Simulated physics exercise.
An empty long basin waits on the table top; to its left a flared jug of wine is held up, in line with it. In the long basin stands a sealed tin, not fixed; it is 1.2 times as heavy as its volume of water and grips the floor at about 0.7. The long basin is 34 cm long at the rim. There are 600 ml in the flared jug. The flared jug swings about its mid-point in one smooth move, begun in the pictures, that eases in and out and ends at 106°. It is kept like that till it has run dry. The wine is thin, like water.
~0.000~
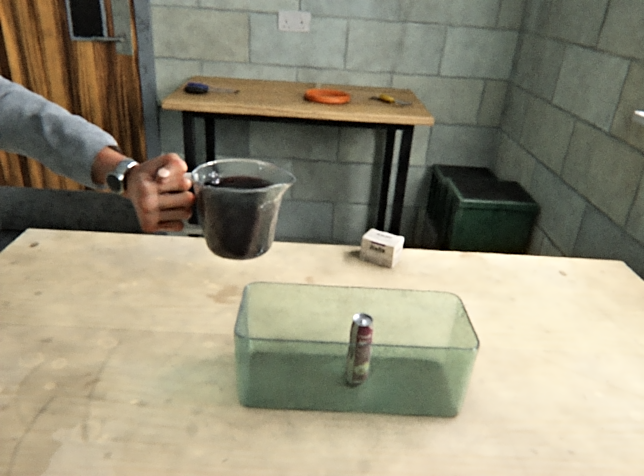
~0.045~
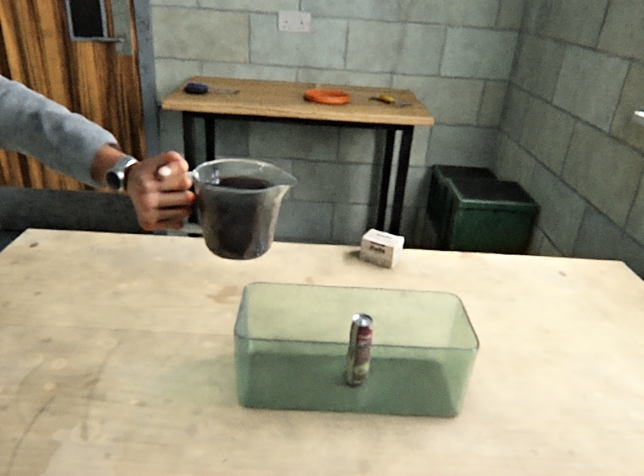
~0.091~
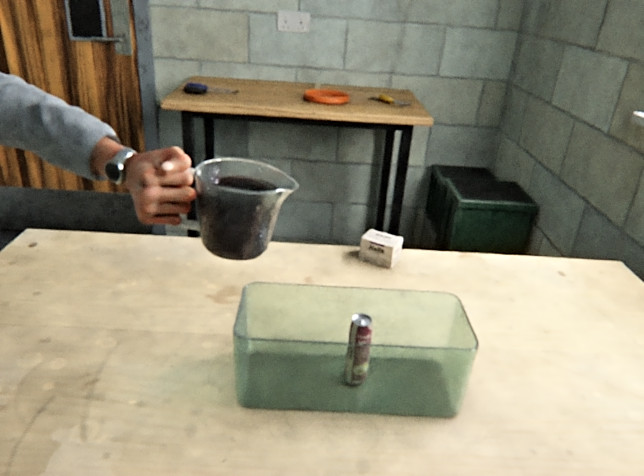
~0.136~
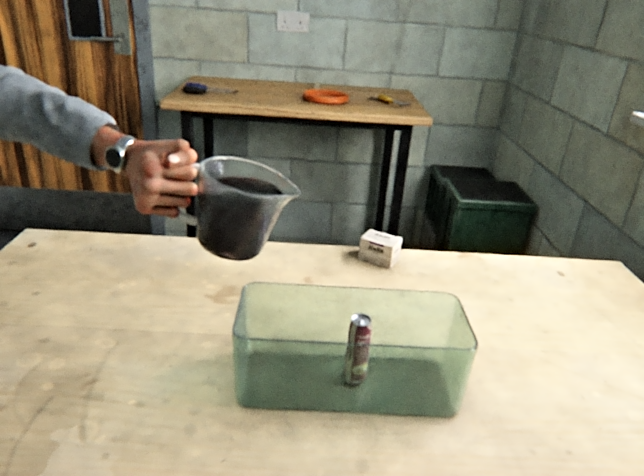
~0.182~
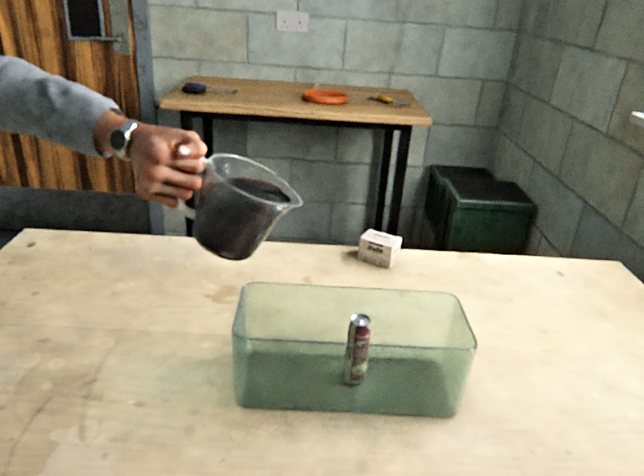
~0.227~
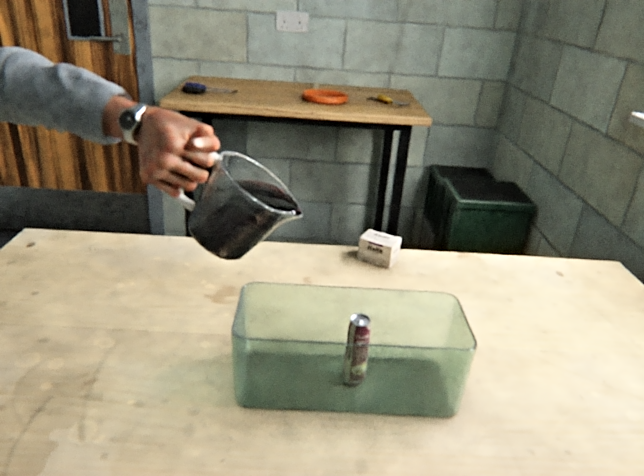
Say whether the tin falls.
It keeps standing.
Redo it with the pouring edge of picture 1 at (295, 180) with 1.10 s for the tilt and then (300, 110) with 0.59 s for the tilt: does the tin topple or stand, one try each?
First it stays up; then it falls.
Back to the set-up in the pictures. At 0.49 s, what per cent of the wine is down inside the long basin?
Near 24 in a hundred.
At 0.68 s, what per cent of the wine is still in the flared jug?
Some 5 per cent.
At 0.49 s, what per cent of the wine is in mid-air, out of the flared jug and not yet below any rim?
Near 34 in a hundred.
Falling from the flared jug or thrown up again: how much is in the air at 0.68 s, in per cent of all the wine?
Some 12 per cent.
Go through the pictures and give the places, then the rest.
In the first frame, tilt 0°; pouring edge (296, 179); surface from (199, 186) to (281, 190); the long basin's rim runs from (240, 309) to (469, 320); the tin's top is at (363, 322).
In the second frame, tilt 2°; pouring edge (297, 181); surface from (200, 185) to (281, 191).
In the third frame, tilt 6°; pouring edge (299, 186); surface from (201, 184) to (282, 192).
In the fourth frame, tilt 13°; pouring edge (301, 193); surface from (203, 184) to (286, 195).
In the fifth frame, tilt 23°; pouring edge (303, 203); surface from (205, 189) to (292, 198).
In the sixth frame, tilt 34°; pouring edge (303, 215); surface from (201, 195) to (300, 208).
After 0.49 s the tilt is 98° and 41 per cent is still to pour; the tin stands where it began.
After 0.68 s the tilt is 106° and 5 per cent is still to pour; the tin stands where it began.
After 0.87 s the tilt is 106° and 0 per cent is still to pour; the tin stands where it began.
After 1.09 s the tilt is 106° and 0 per cent is still to pour; the tin stands where it began.
In the end the tin stands where it began.
